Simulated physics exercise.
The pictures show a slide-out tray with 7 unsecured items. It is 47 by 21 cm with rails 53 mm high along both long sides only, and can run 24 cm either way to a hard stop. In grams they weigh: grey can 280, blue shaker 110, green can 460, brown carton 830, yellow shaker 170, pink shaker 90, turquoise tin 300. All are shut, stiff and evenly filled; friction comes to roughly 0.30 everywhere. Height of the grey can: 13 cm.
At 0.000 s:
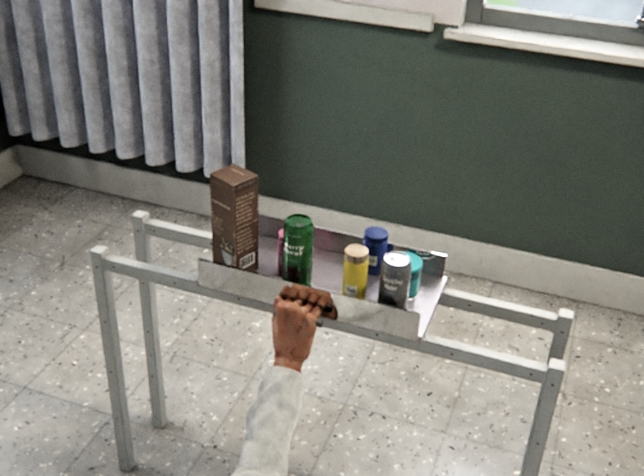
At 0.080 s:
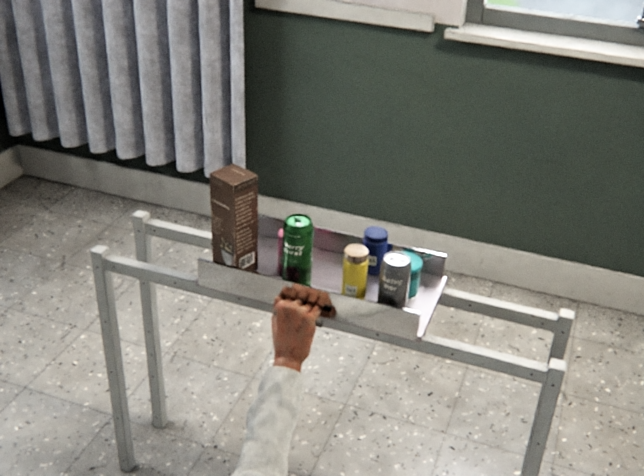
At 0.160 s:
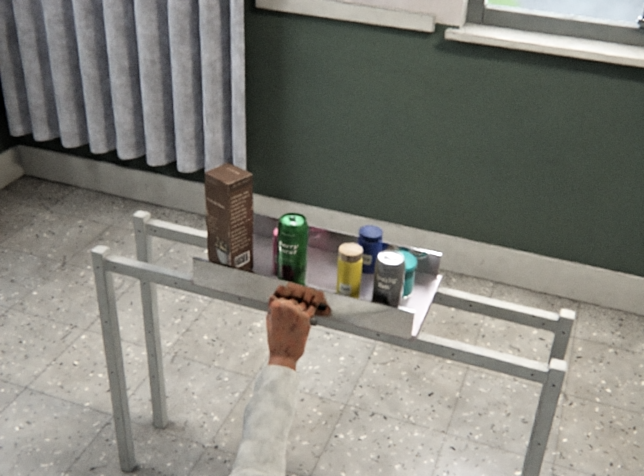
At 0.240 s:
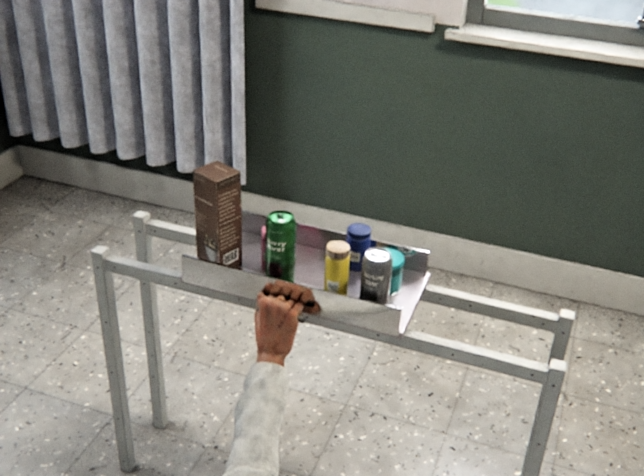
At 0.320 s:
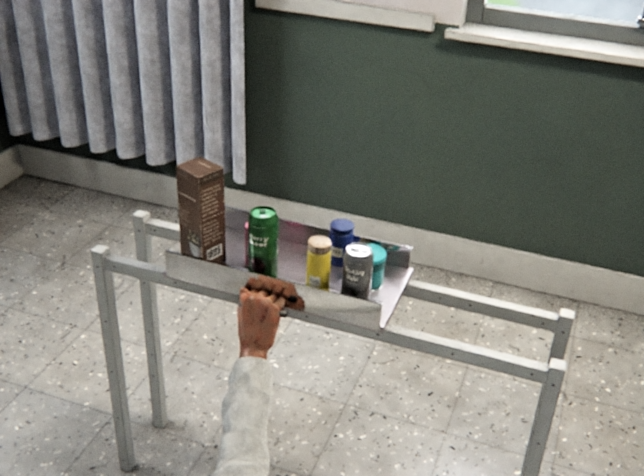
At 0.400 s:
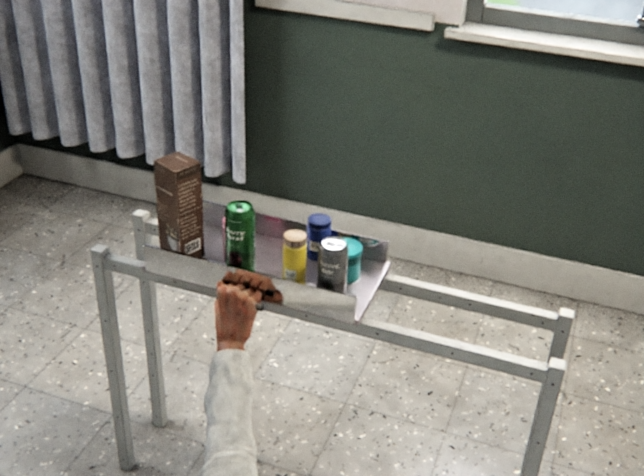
The clip opens on a metal frame holding a tray with a tall brown carton, a green can and several smaller containers, a hand gripping its front edge. After staying almost still, the hand slides the tray left, slowly and then faster, with the upright items riding along.
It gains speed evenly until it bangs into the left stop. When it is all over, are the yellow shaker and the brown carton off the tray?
The yellow shaker keeps to its tray, the brown carton leaves the tray.
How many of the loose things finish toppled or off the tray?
In all, 1.
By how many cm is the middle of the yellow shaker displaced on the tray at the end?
Some 14 cm.
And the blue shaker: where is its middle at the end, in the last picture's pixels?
At about (215, 213).
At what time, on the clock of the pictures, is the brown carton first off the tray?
Near 0.6 s.
After 0.60 s, tray 24 cm left; brown carton moved 6 cm near (112, 194); yellow shaker moved 5 cm near (220, 246); pink shaker moved 5 cm.
After 0.80 s, tray 24 cm left; brown carton now off the tray; yellow shaker moved 14 cm near (184, 237); pink shaker moved 14 cm.
In the end (1.3 s), off the tray, brown carton; not toppled but over 5 cm from the start, grey can, blue shaker, green can, yellow shaker, pink shaker and turquoise tin. In the last view, yellow shaker near (183, 237).
